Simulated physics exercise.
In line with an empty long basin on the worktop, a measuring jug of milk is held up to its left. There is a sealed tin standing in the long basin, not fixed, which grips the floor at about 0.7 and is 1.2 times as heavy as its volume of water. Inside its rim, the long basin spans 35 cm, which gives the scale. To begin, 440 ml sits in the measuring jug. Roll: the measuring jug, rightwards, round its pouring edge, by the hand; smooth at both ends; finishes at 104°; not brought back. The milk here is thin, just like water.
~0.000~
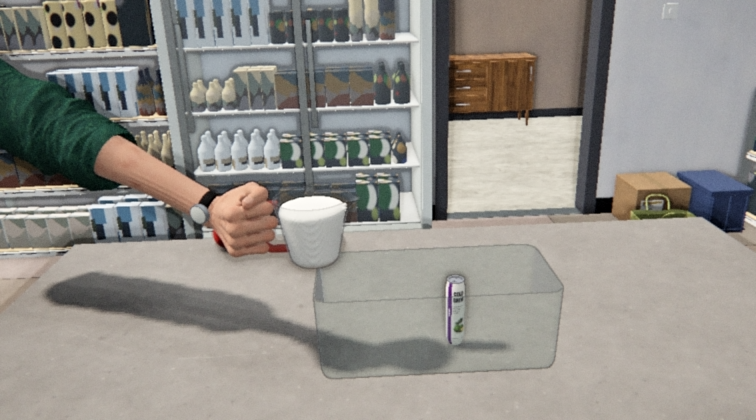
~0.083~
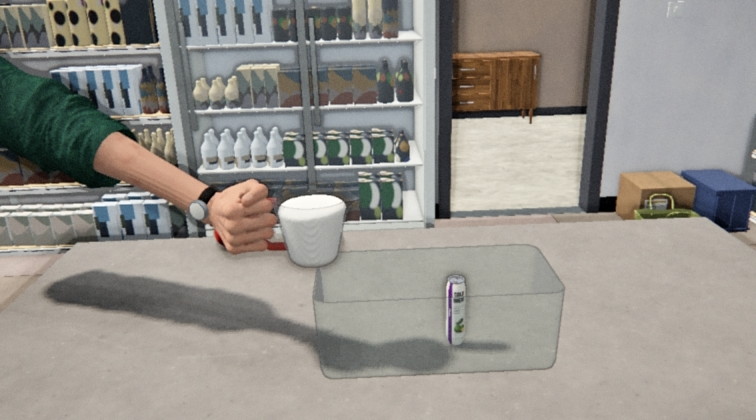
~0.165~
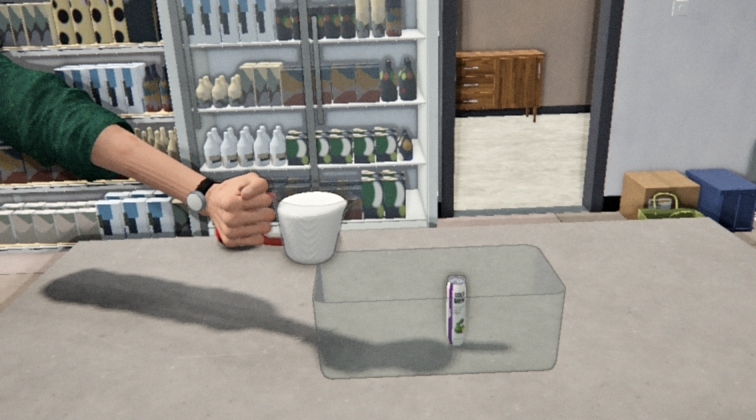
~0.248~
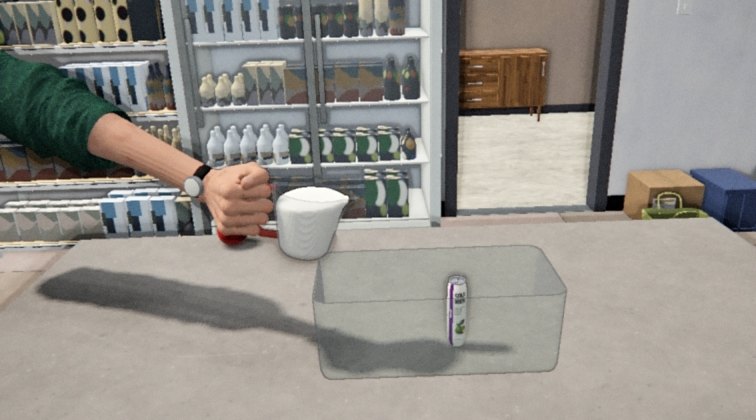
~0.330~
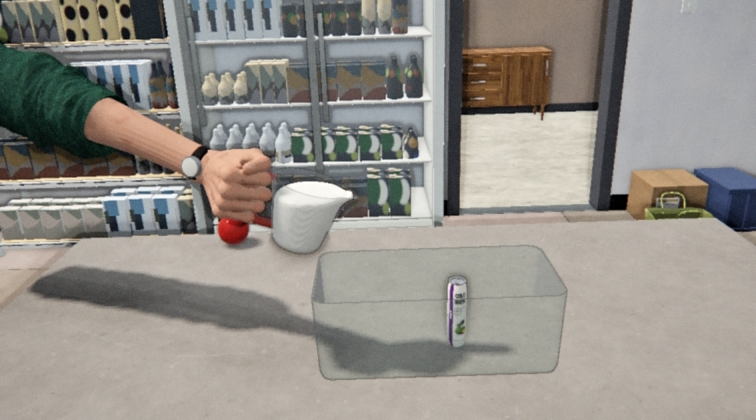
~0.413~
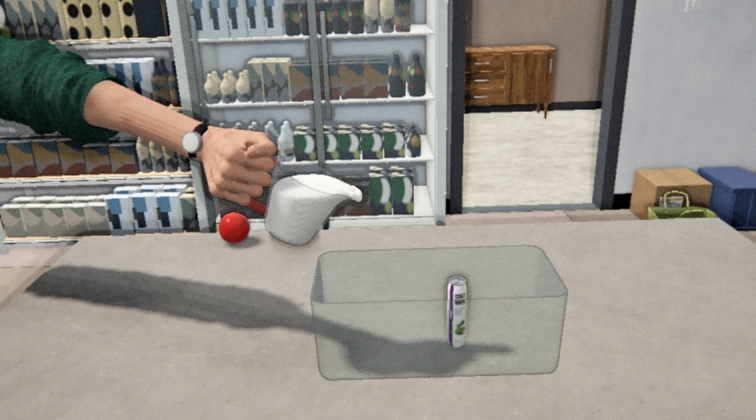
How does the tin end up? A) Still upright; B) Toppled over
Still upright (A).
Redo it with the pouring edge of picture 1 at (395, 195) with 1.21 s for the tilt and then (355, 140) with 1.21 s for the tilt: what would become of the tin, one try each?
Try 1: Tipped over; try 2: Tipped over.
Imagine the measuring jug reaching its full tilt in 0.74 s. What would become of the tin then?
The tin tips over.
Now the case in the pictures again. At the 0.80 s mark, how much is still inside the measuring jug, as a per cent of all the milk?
Close to 52 in a hundred.
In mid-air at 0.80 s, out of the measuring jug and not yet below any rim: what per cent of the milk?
28 %.
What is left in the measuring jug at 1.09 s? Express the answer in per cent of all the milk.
What remains is about 6 percent of it all.
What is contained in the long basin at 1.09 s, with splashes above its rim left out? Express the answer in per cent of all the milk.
78 %, more or less.
By 0.80 s the tilt is 77° and 52 per cent is still to pour; the tin stands where it began.
By 1.09 s the tilt is 101° and 6 per cent is still to pour; the tin stands where it began.
By 1.39 s the tilt is 104° and 0 per cent is still to pour; the tin stands where it began.
By 1.71 s the tilt is 104° and 0 per cent is still to pour; the tin stands where it began.
At rest the tin stands where it began.
